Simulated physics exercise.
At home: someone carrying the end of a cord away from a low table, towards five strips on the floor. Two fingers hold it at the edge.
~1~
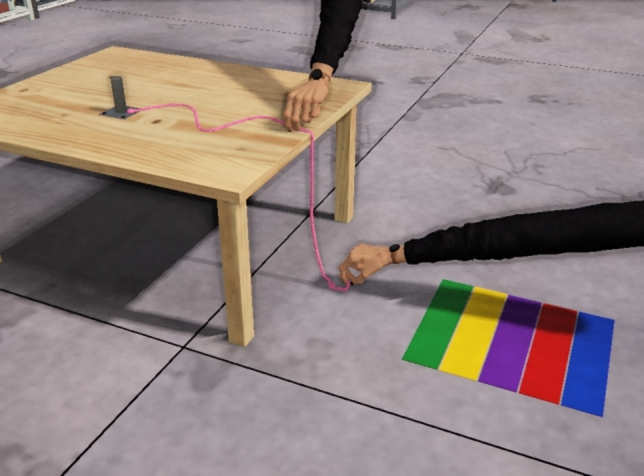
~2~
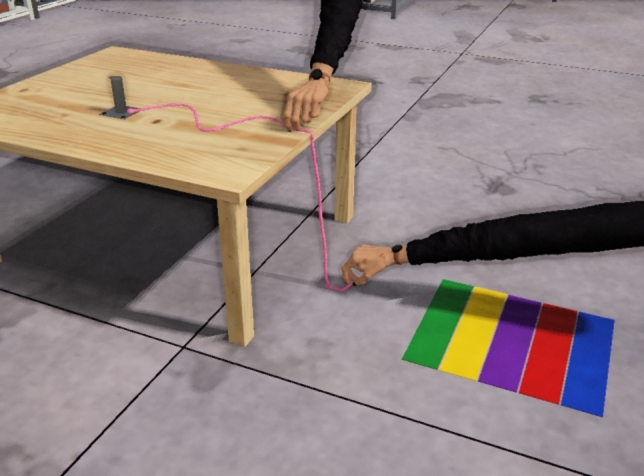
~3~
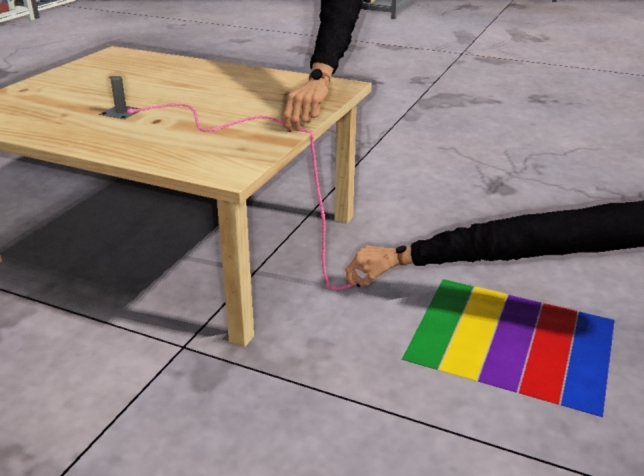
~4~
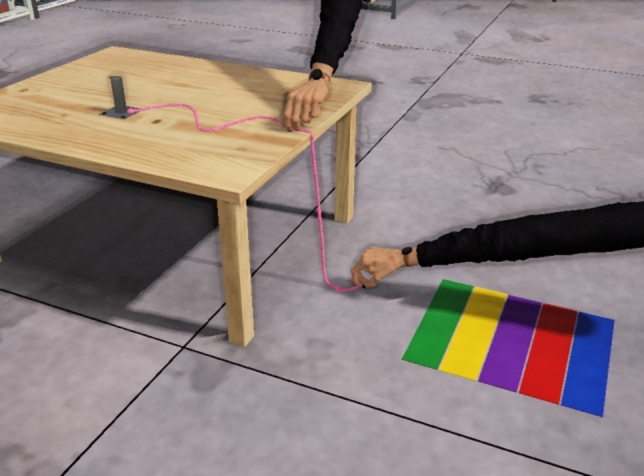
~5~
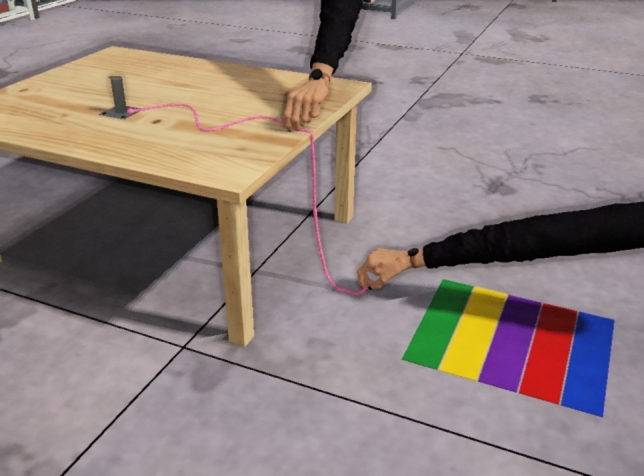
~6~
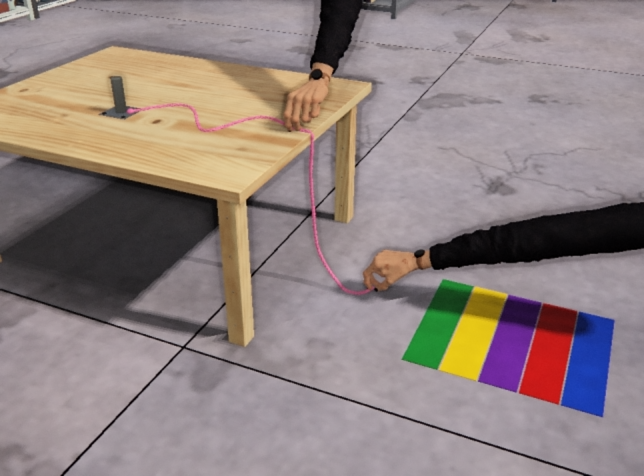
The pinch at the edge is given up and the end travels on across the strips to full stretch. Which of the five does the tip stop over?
The end stops over the red strip.
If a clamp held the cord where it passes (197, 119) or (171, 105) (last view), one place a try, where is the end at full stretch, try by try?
About (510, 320) and (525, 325).
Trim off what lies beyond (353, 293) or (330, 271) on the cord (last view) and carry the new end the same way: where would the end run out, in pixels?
In that order: (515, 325) and (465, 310).
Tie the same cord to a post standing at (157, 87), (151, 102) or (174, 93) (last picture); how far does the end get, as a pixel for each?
About (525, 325), (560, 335) and (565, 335).
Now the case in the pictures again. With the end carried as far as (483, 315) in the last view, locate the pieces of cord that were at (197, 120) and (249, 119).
At (222, 127), then (302, 136).
Early on, end near (483, 315); over yellow.
Midway, end near (524, 326); over purple.
At the end of the slack, end near (550, 332); over red. It gets as far as the red strip.
